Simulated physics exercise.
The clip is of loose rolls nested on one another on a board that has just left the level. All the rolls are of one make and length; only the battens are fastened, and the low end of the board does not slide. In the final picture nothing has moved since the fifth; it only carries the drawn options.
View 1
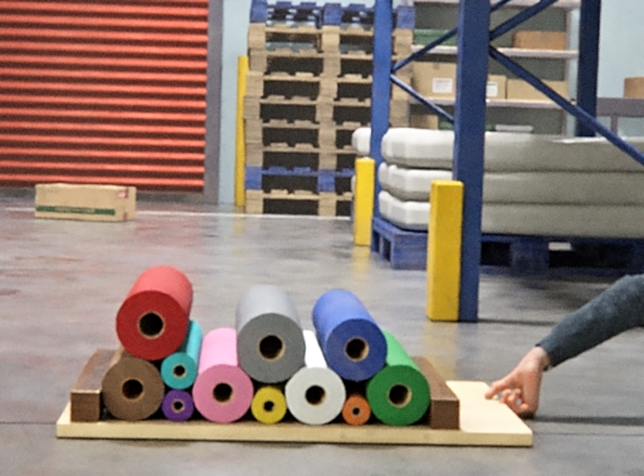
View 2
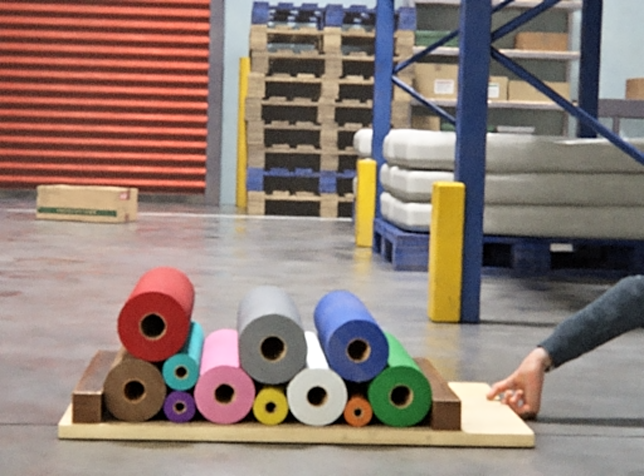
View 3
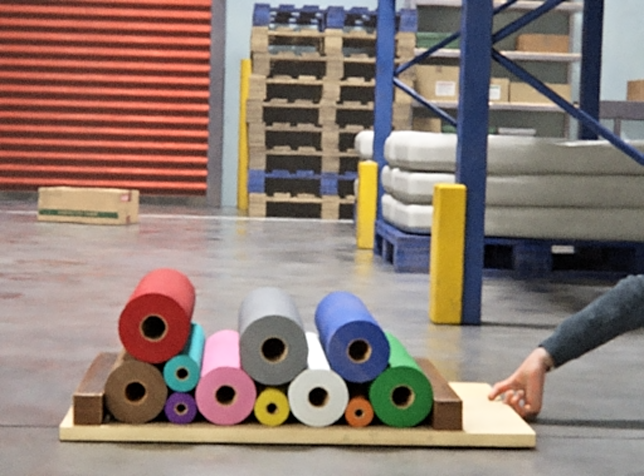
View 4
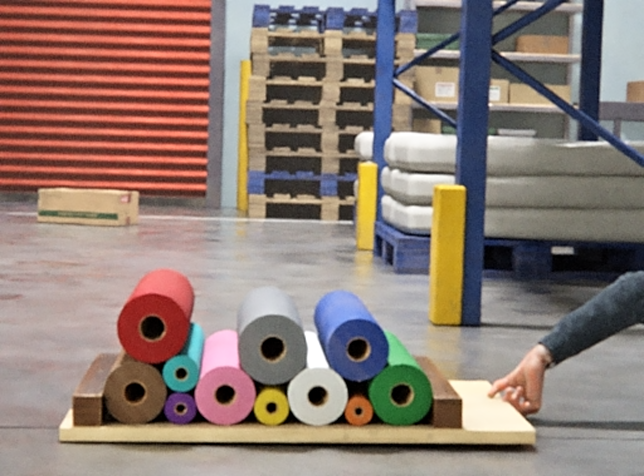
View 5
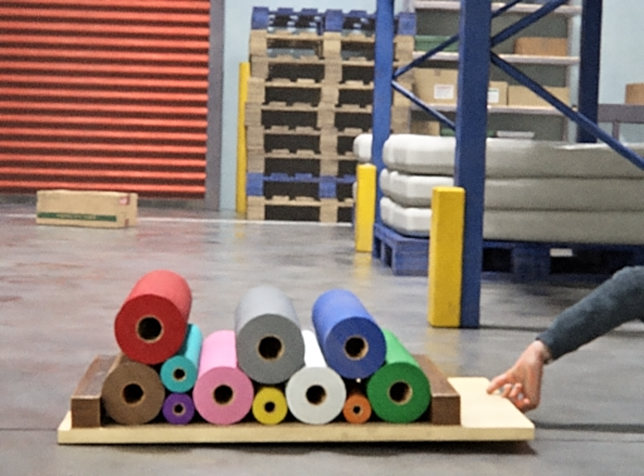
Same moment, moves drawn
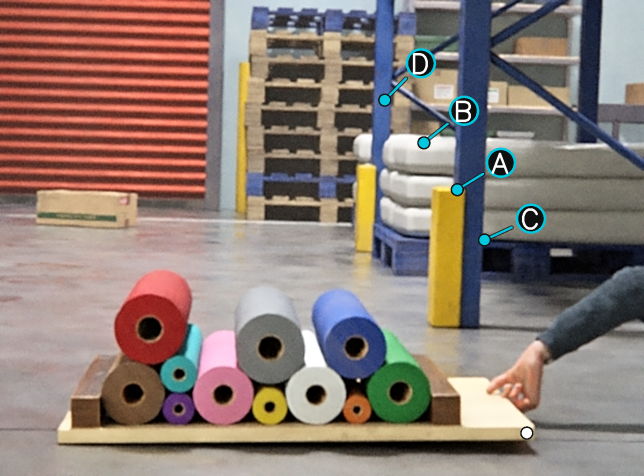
In the video, colourful rolls rest stacked between two brown battens on a board on a warehouse floor, while a hand at the right holds the board's end and raises it very slightly, the rolls keeping their places.
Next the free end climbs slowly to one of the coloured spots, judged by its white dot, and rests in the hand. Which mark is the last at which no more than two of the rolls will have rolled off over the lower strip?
Raise it to B.
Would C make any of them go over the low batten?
At C: Yes.
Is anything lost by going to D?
At D: Yes.
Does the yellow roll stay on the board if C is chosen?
The yellow roll: Yes.
On the marked copy, A at (457, 190); B at (424, 143); C at (484, 240); D at (385, 100); the white dot at (527, 433).
Following B. Soon after the start, board at 21°.
Later, board at 40°.
In the end, board at 40°, one over the low batten (red).
As for the rest, A one over the low batten (red); C one over the low batten (red); D three over the low batten (grey, blue, red).
